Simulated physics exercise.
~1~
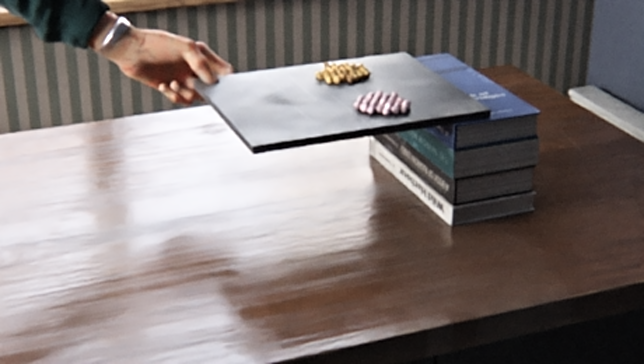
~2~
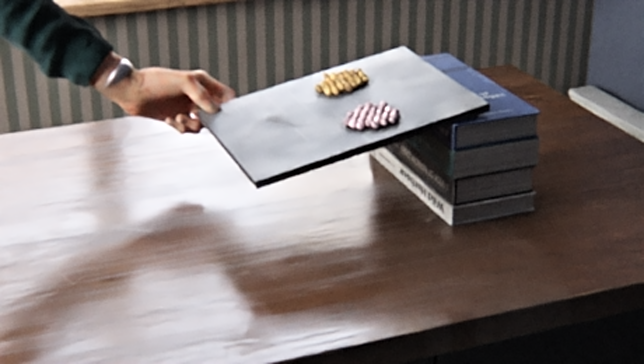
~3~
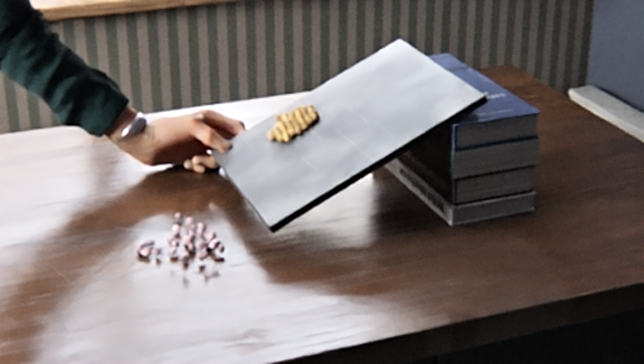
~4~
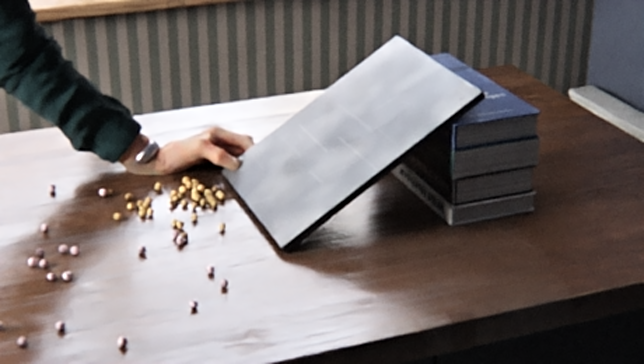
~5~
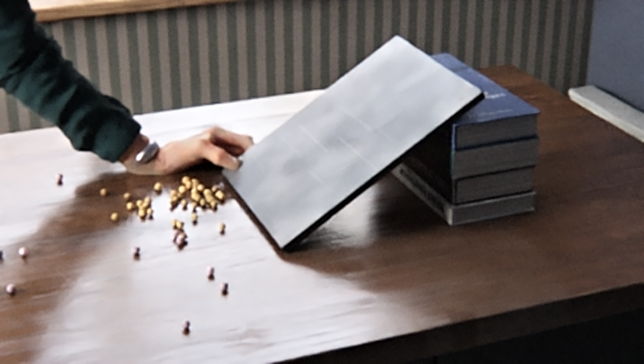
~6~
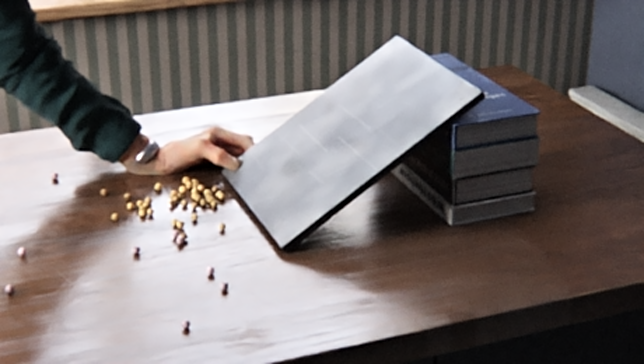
Hand lowering a dark board propped on stacked books, pink then gold beads sliding off and scattering left, pink ones farthest.
